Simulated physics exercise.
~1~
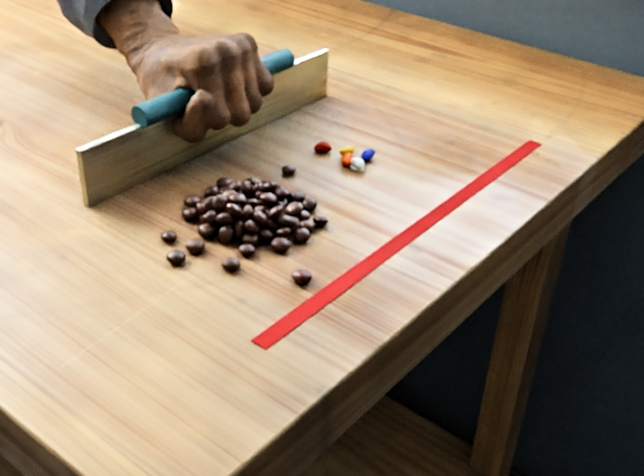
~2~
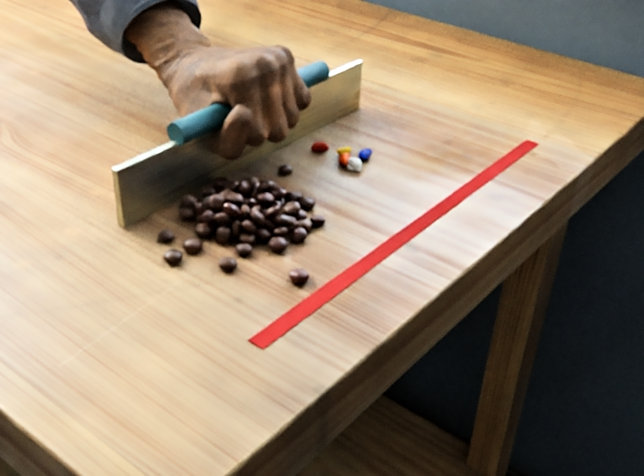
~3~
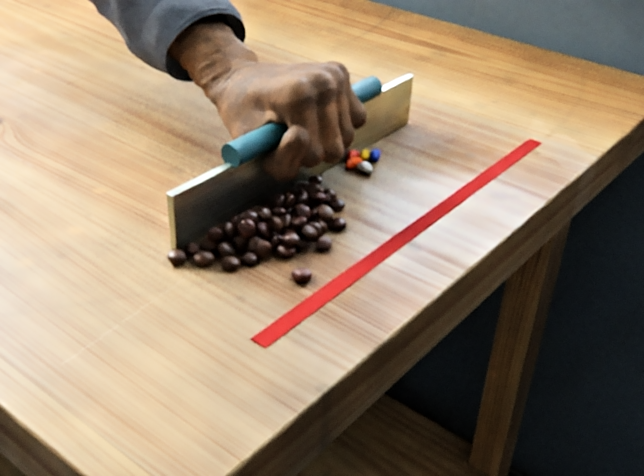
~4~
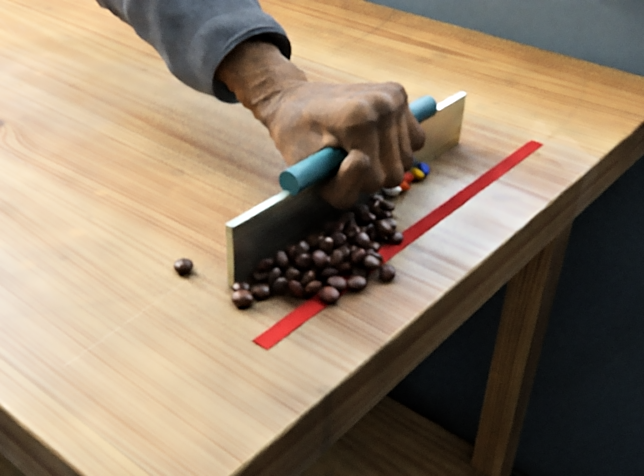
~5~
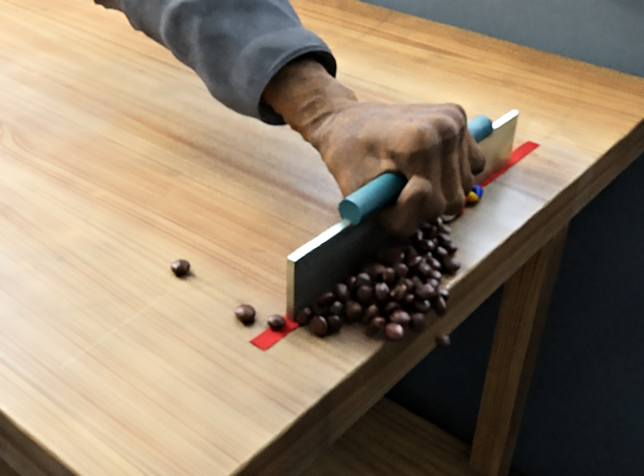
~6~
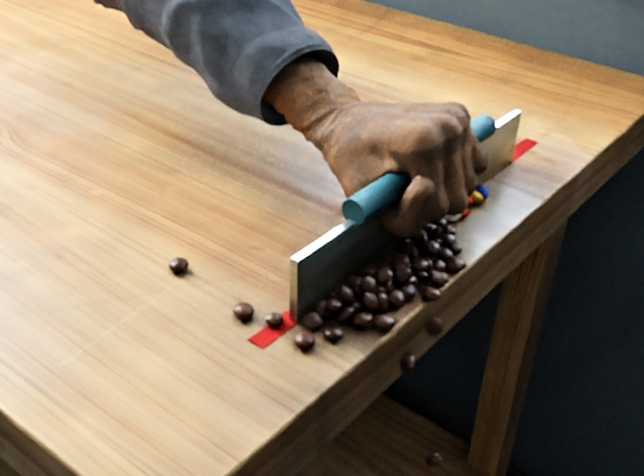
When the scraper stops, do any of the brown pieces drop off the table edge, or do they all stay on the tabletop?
Some of the brown pieces tumble over the edge while most stay on the table, and the small colourful pieces all stop short of the edge.
